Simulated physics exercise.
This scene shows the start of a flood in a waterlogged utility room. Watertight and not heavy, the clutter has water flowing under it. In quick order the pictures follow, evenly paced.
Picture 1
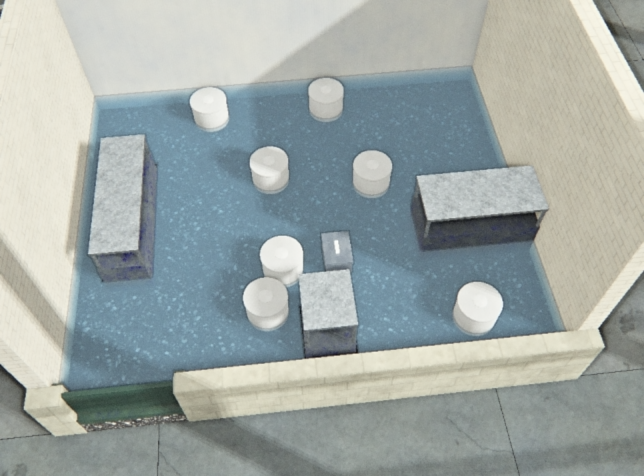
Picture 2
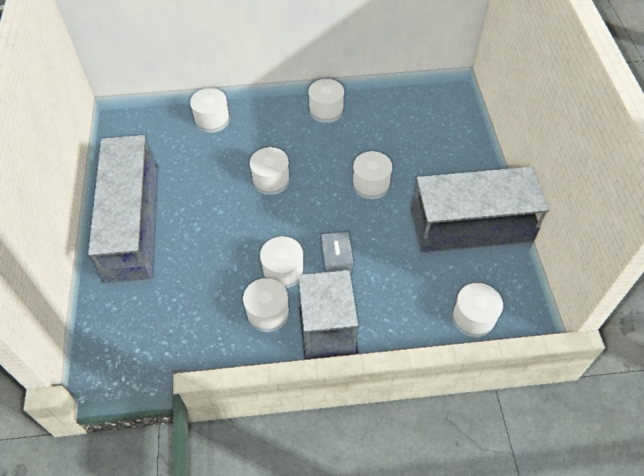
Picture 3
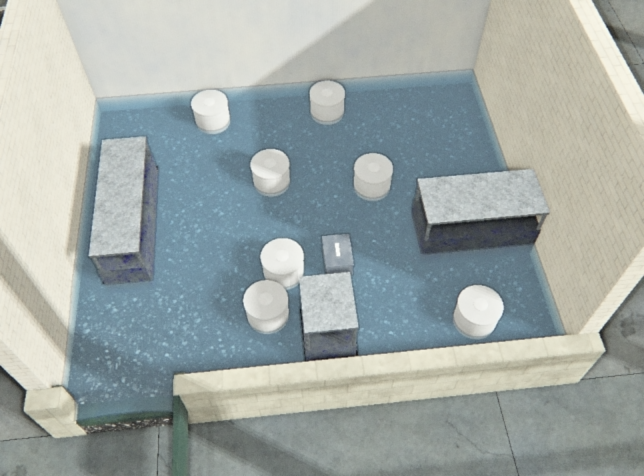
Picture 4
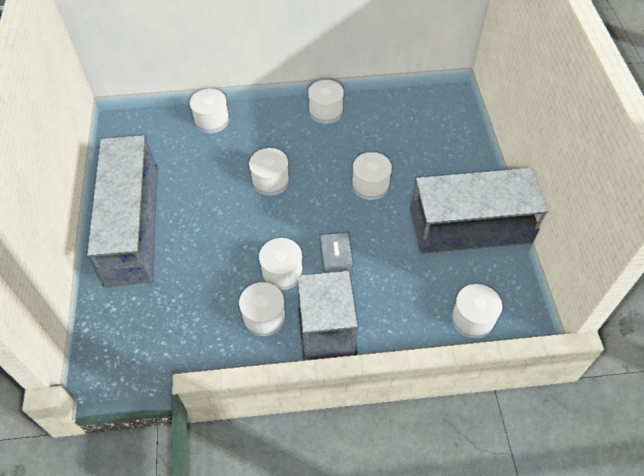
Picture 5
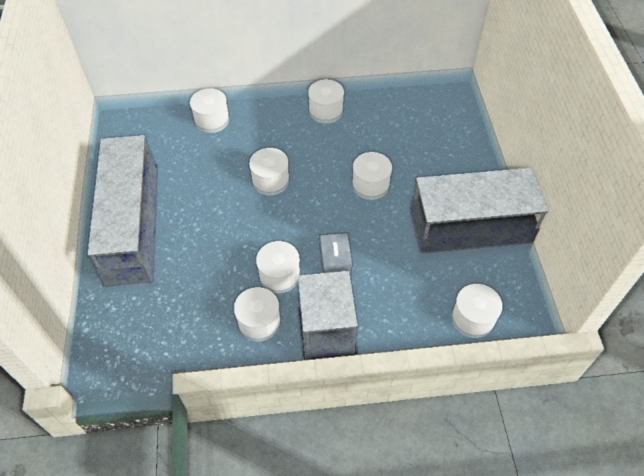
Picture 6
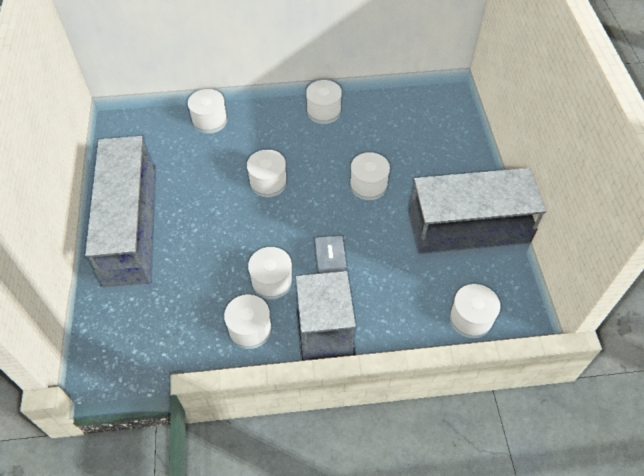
A green gate opens at the flooded room's front, then two white tubs drift slightly left.
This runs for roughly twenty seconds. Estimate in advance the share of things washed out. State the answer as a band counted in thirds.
Answer: Between one and two thirds.
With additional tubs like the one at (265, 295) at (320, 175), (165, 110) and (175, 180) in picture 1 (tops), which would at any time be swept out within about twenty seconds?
As listed: Through, still in, through.
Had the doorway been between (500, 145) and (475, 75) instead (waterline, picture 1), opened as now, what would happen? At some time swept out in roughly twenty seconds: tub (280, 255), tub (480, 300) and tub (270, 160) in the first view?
The three give escape, no escape and escape, in that order.
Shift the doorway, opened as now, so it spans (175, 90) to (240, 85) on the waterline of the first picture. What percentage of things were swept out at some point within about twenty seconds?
50 per cent.
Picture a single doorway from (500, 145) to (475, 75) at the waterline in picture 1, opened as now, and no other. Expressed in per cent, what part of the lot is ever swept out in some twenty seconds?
Estimate: Near 80 per cent.
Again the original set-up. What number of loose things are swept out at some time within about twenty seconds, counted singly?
So, 4 of them.
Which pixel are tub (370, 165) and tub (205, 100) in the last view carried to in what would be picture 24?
(320, 203) and (179, 125), roughly.
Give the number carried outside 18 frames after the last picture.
That comes to 3.
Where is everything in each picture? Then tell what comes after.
The first frame shows a tub at (266, 297) floats; a tub at (281, 254), afloat; 0 of 8 have shifted.
The second frame shows a tub at (266, 297) floats; a tub at (282, 254) floats; 0 of 8 have shifted.
The third frame shows a tub at (266, 299) floats; a tub at (282, 256) floats; 0 of 8 have shifted.
The fourth frame shows a tub at (262, 302) floats, close to its start; a tub at (280, 256), afloat; 0 of 8 have shifted.
The fifth frame shows a tub at (257, 307) floats, close to its start; a tub at (278, 259), afloat, close to its start; 2 of 8 have shifted.
The sixth frame shows a tub at (247, 314) floats, close to its start; a tub at (270, 265), afloat, close to its start; 3 of 8 have shifted.
A moment on, 0 of 8 are out; 8 afloat.
Next, 3 of 8 are out; 5 afloat.
Later, 4 of 8 are out; 4 afloat.
In the end, 4 of 8 are out; 4 afloat.
